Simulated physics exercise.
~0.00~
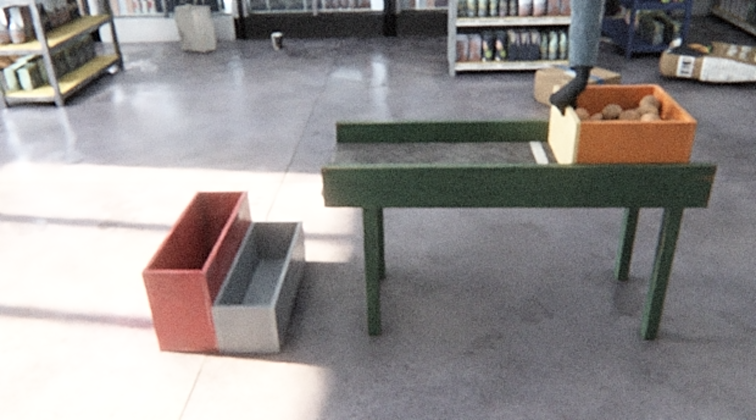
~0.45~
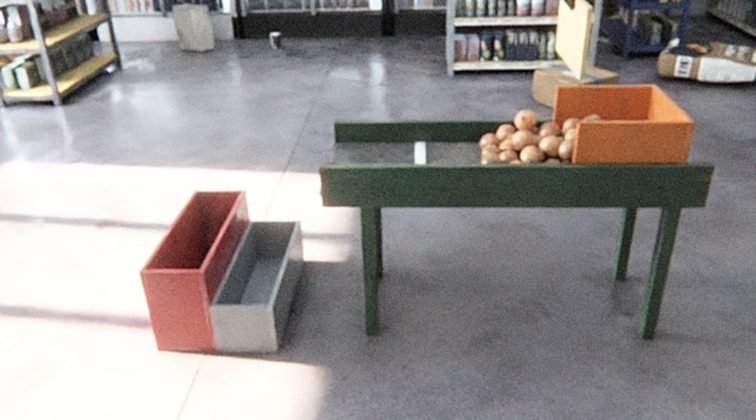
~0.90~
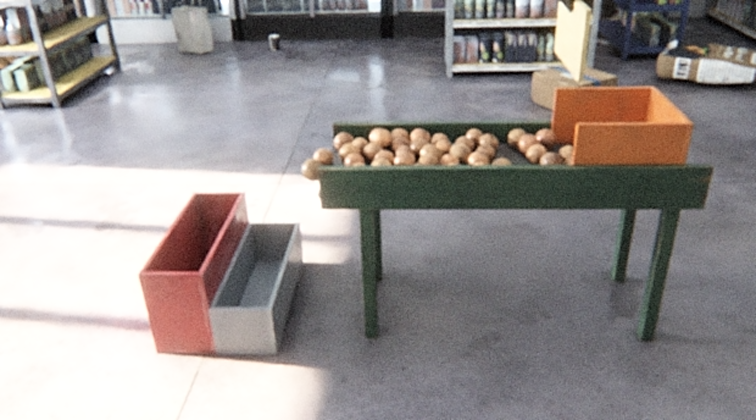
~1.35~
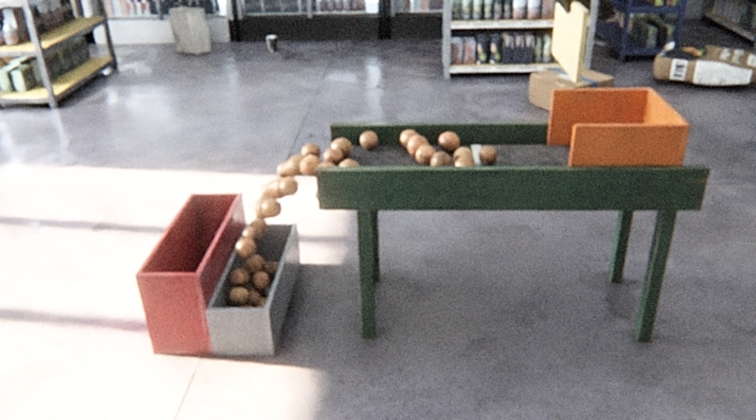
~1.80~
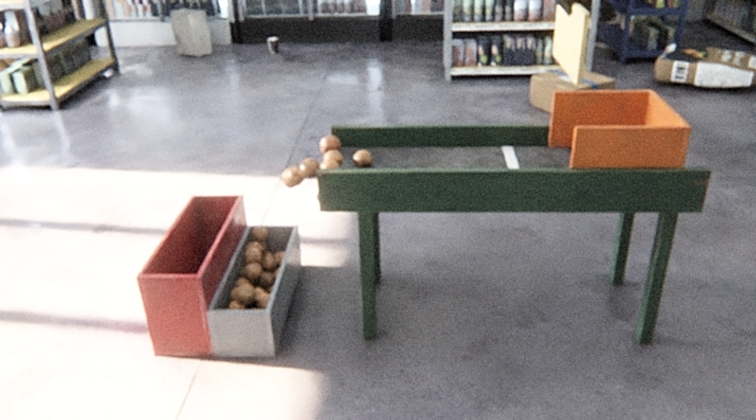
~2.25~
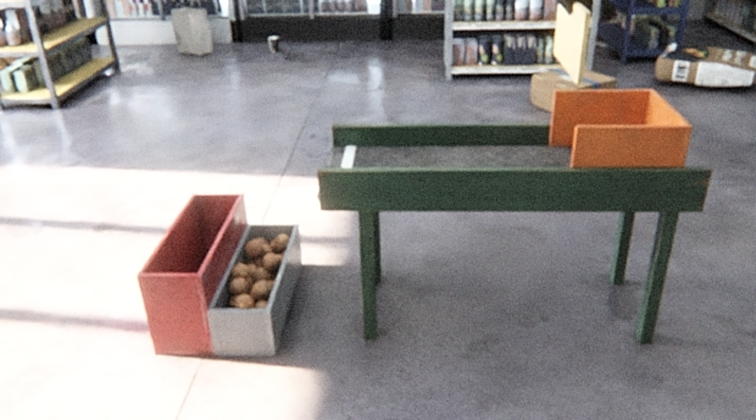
A gloved hand at an orange pen, then onions riding a green-sided belt left and dropping into a grey bin.
